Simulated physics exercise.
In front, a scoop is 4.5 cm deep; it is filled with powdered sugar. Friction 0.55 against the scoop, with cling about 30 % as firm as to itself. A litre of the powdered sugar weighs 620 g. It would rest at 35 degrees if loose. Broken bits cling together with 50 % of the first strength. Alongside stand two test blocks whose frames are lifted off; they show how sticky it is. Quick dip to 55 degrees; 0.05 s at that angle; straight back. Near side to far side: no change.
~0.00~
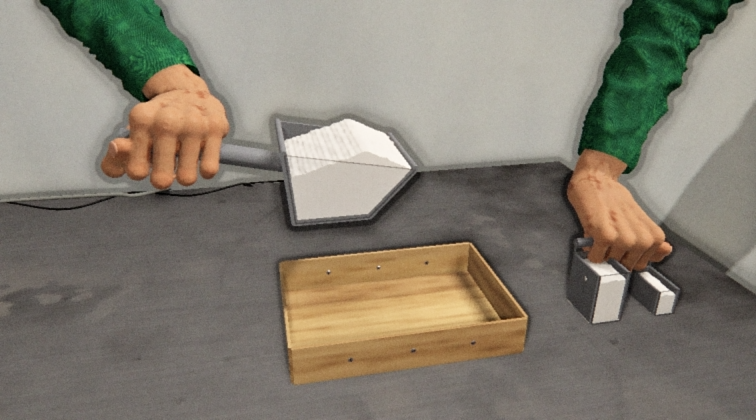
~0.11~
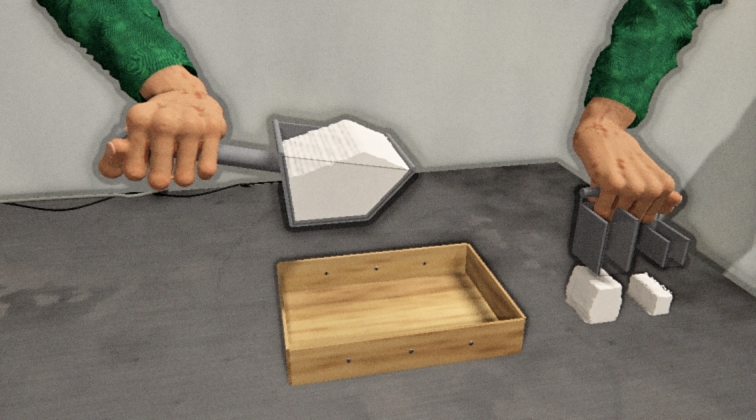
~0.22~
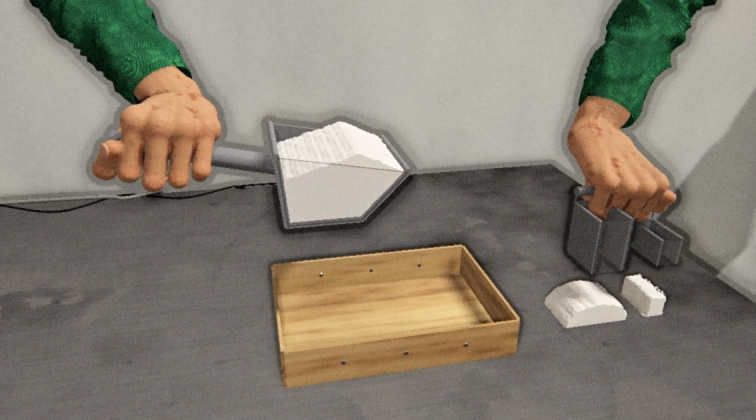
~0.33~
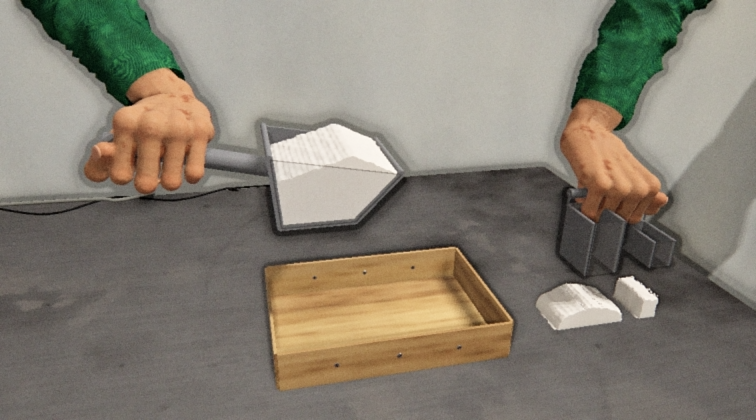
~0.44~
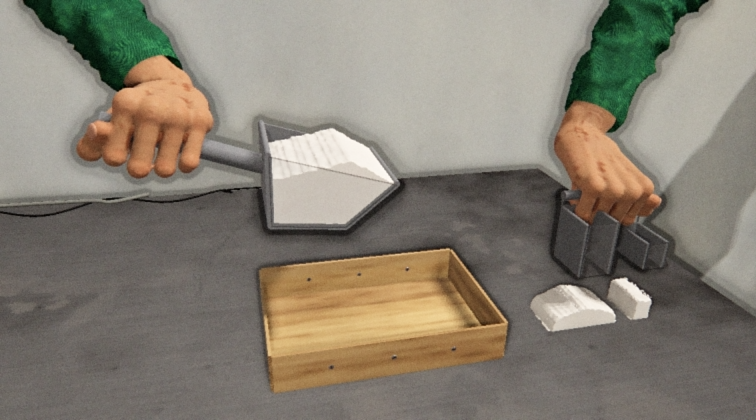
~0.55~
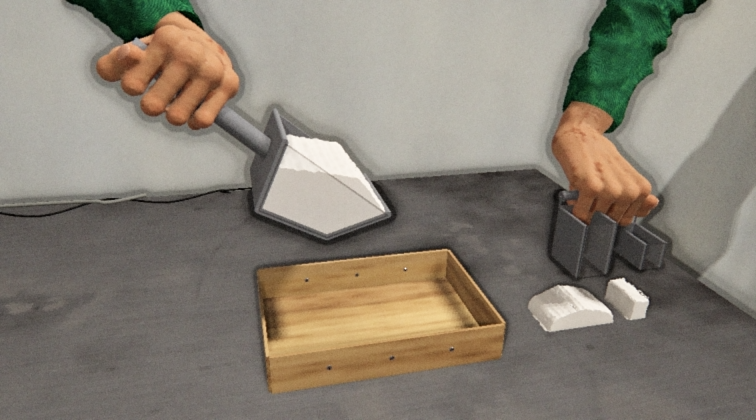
The video shows a hand lifting metal molds off two white powder blocks beside an empty wooden tray; the larger block slumps into a low mound, and then another hand begins tilting a scoop of white powder downward to the right.
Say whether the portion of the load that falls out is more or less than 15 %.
I would say more.
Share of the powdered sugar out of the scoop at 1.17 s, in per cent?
Share noted: Around 20 %.
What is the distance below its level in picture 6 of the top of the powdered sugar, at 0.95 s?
1.5 cm.
After 0.74 s, the scoop is at 55 degrees and 0 % has left it.
After 0.95 s, the scoop is at 36 degrees and 14 % has left it.
After 1.17 s, the scoop is at 0 degrees and 21 % has left it.
After 1.39 s, the scoop is at 0 degrees and 21 % has left it.
After 1.49 s, the scoop is at 0 degrees and 21 % has left it.
